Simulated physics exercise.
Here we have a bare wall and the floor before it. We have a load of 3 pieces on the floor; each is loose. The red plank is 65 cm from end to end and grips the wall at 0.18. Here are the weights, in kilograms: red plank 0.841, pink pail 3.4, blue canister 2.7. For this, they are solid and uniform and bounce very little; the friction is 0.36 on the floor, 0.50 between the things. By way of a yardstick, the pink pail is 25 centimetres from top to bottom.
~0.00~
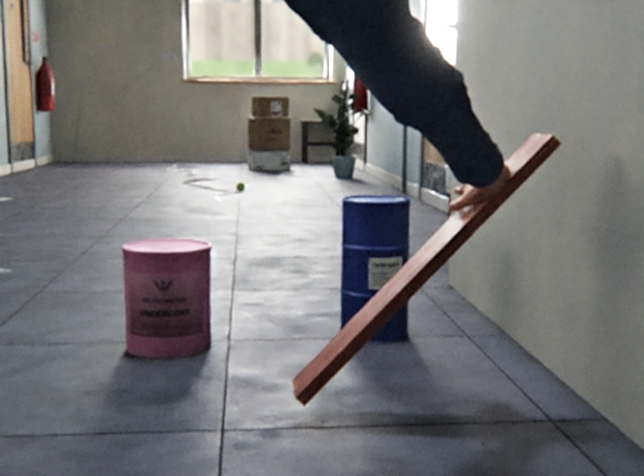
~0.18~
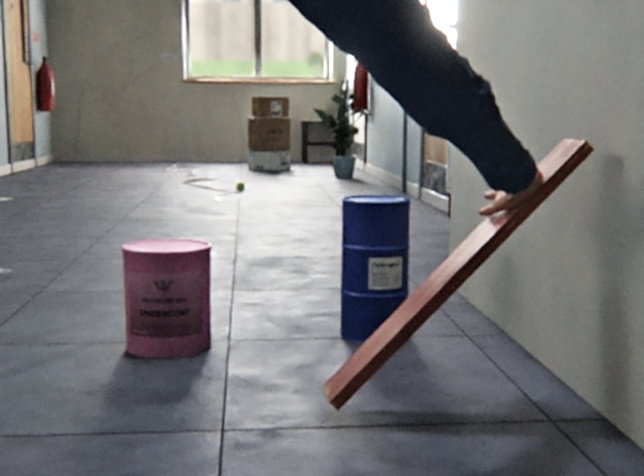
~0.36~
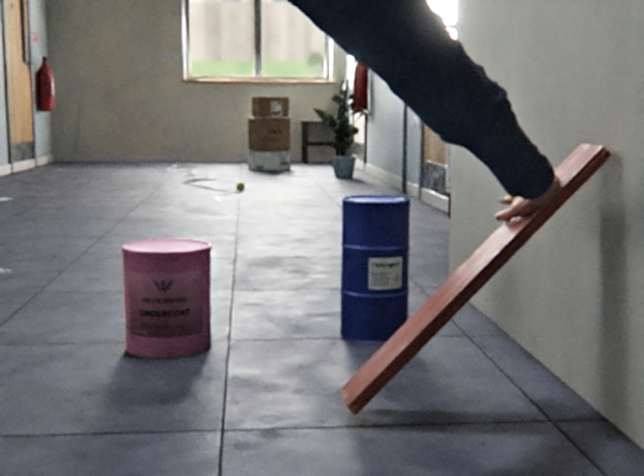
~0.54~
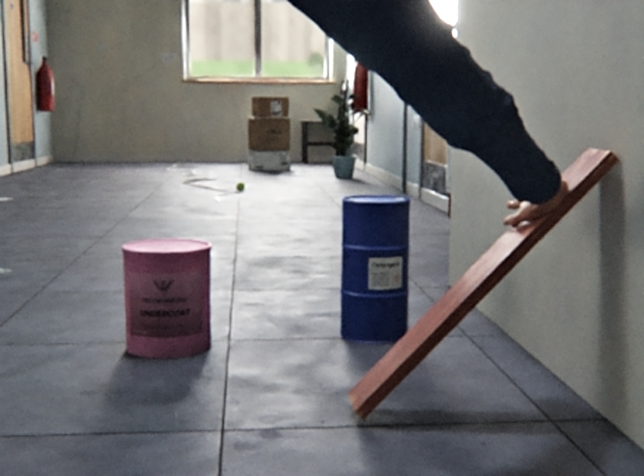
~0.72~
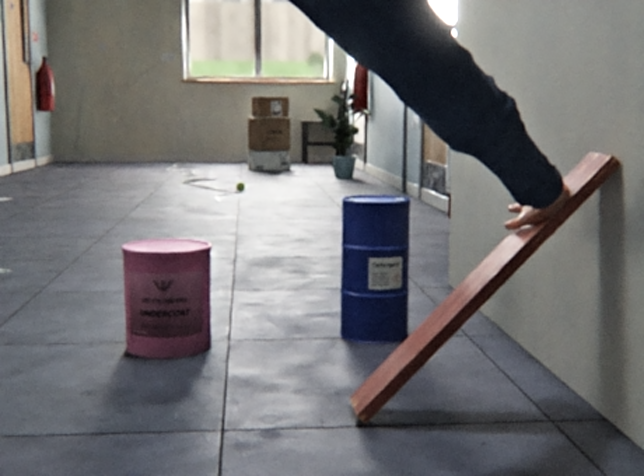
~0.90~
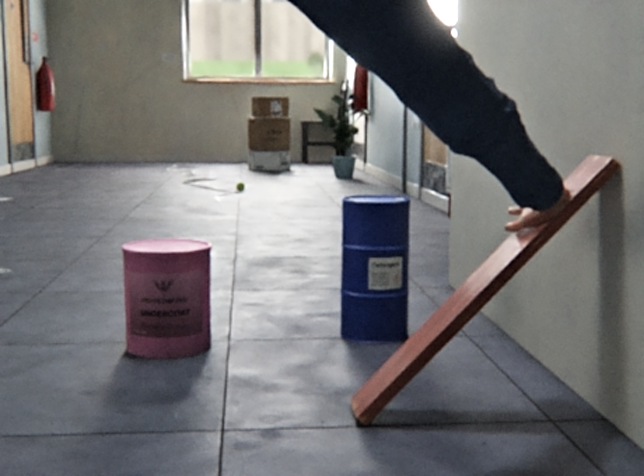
An arm in a dark sleeve moved a slanted red plank to the right and slightly down until it leaned against the wall, keeping a hand on it while the pink pail and blue canister stayed still.
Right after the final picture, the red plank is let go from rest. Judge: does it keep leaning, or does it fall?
Most likely it shifts.
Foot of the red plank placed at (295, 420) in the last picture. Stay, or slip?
In that case it won't stay.
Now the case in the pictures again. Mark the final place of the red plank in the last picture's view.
It comes to rest around (420, 409).
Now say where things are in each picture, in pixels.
In the first picture, 12 cm still to go; red plank (422, 267); pink pail (168, 296).
In the second picture, 6 cm still to go; red plank (454, 272); pink pail (168, 296).
In the third picture, 3 cm still to go; red plank (471, 277); pink pail (168, 296).
In the fourth picture, 1 cm still to go; red plank (478, 281); pink pail (168, 296).
In the fifth picture, leant on the wall, still held; red plank (480, 286); pink pail (168, 296).
In the sixth picture, leant on the wall, still held; red plank (480, 288); pink pail (168, 296).
After 1.30 s, red plank leaning 11° more than when let go near (459, 313).
After 1.40 s, red plank leaning 24° more than when let go near (439, 346).
After 1.50 s, red plank leaning 47° more than when let go near (420, 411).
In the end (2.2 s), toppled on the floor, red plank; the other 2 under 10 cm from the start. At the end, from the last picture's camera, red plank near (420, 409). The plank gives way.
